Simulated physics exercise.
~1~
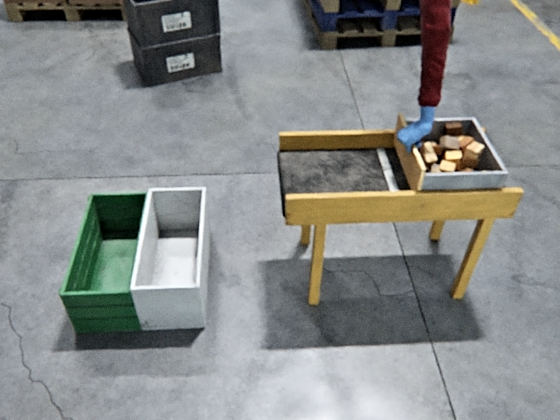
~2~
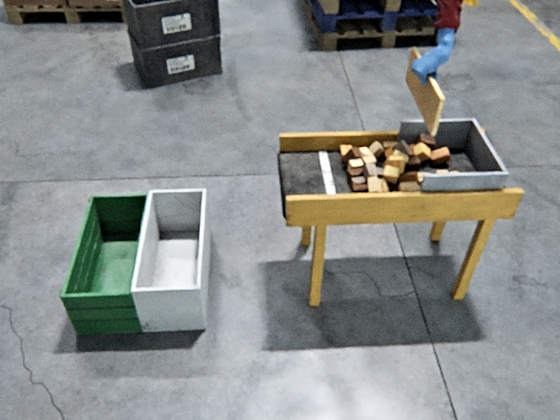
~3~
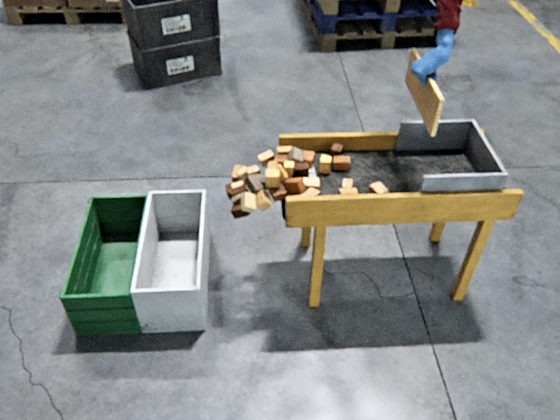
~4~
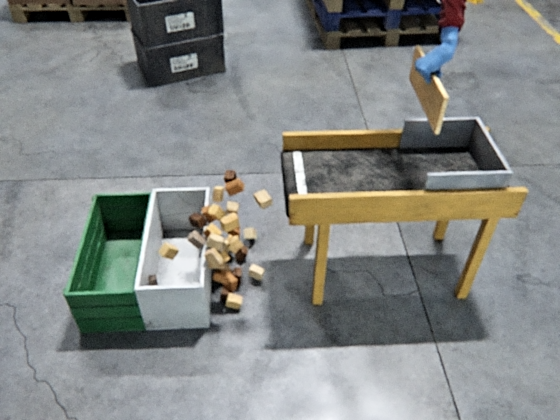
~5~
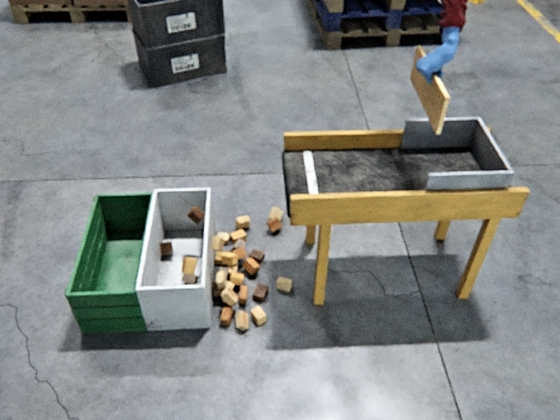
The clip opens on a wooden-framed table with a dark belt, where a blue-gloved hand holds the upright board closing off a grey pen full of small wooden blocks. The hand lifts the board clear, and the blocks ride left along the belt in a loose cluster. They reach the left end and spill over the edge, tumbling as they drop toward the white bin beside a green one. A few fall into the white bin, but most land on the concrete just short of it. The blocks end scattered there, with the belt cleared and the green bin empty.
